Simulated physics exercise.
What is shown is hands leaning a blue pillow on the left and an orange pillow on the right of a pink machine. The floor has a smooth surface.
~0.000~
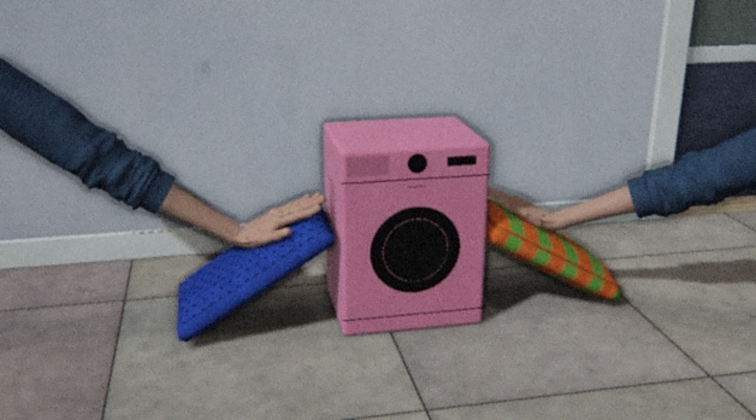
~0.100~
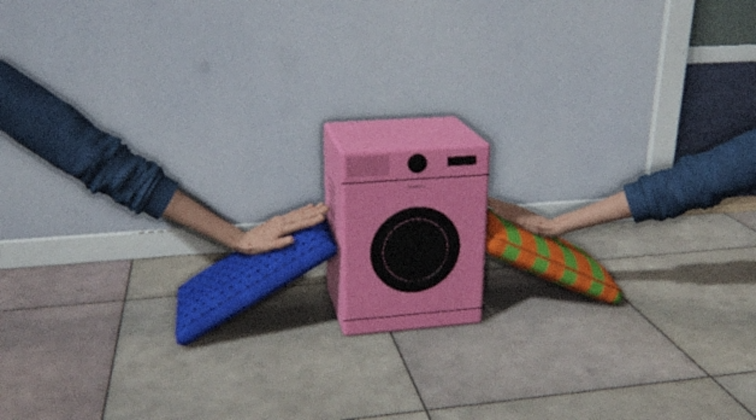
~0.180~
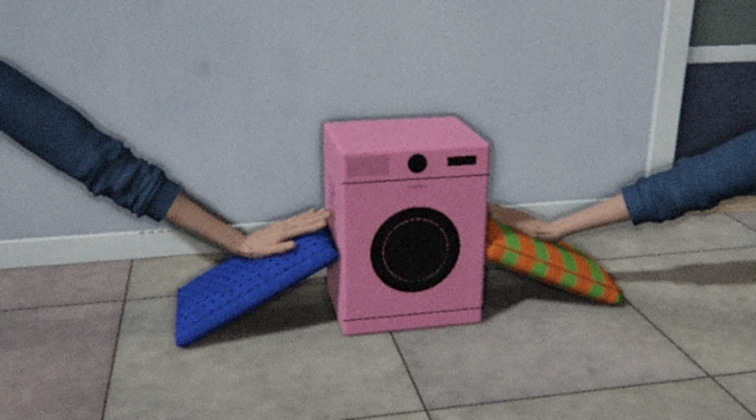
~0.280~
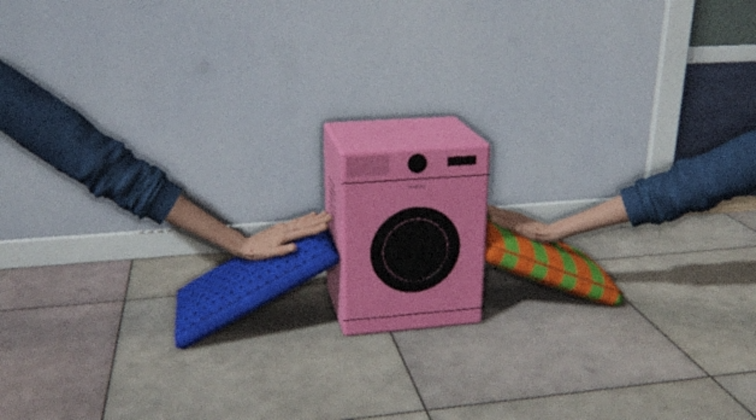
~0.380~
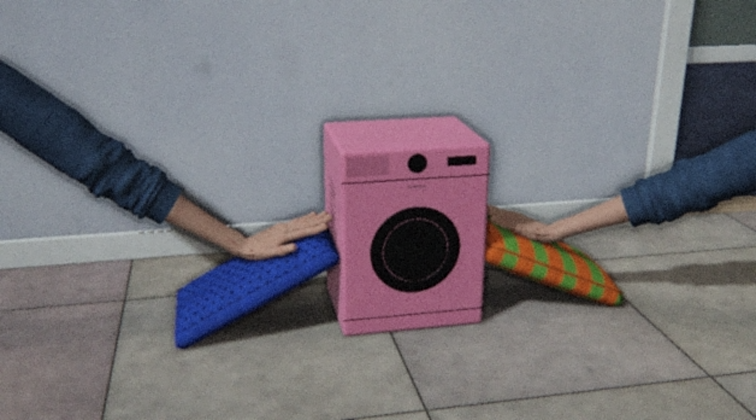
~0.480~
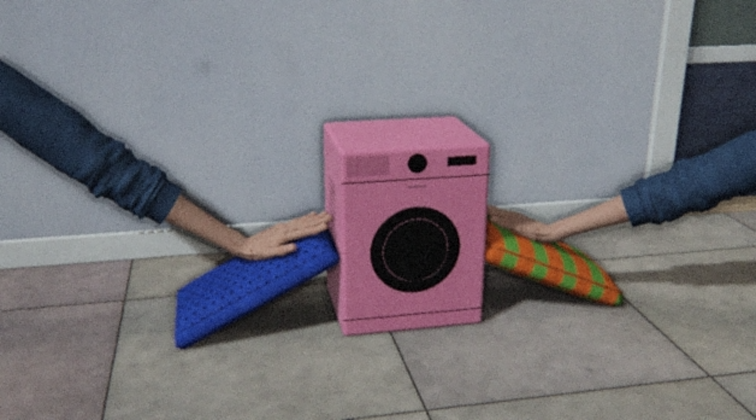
Two hands pressed a blue pillow and an orange and green one against opposite sides of a pink machine, the blue one slipping very slightly lower at first, then everything stayed almost still.
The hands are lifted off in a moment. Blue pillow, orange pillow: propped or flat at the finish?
Blue pillow flat; orange pillow flat.
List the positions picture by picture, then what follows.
In the first picture, blue pillow foot (182, 337), head (330, 238); orange pillow foot (616, 295), head (495, 235).
In the second picture, blue pillow foot (181, 340); orange pillow foot (617, 298).
In the third picture, blue pillow foot (180, 343); orange pillow foot (618, 300).
In the fourth picture, blue pillow foot (180, 344); orange pillow foot (618, 301).
In the fifth picture, blue pillow foot (180, 344); orange pillow foot (618, 301).
In the sixth picture, blue pillow foot (180, 344), head (335, 258), at a low slant; orange pillow foot (618, 301), head (490, 255), at a low slant.
By 0.74 s, blue pillow flat on the floor near (244, 308); orange pillow flat on the floor near (541, 278).
By 0.98 s, blue pillow flat on the floor near (247, 307); orange pillow flat on the floor near (540, 278).
When it is over, blue pillow flat on the floor near (247, 306); orange pillow flat on the floor near (540, 279). The blue pillow slumps to the floor and the orange pillow slides down flat.
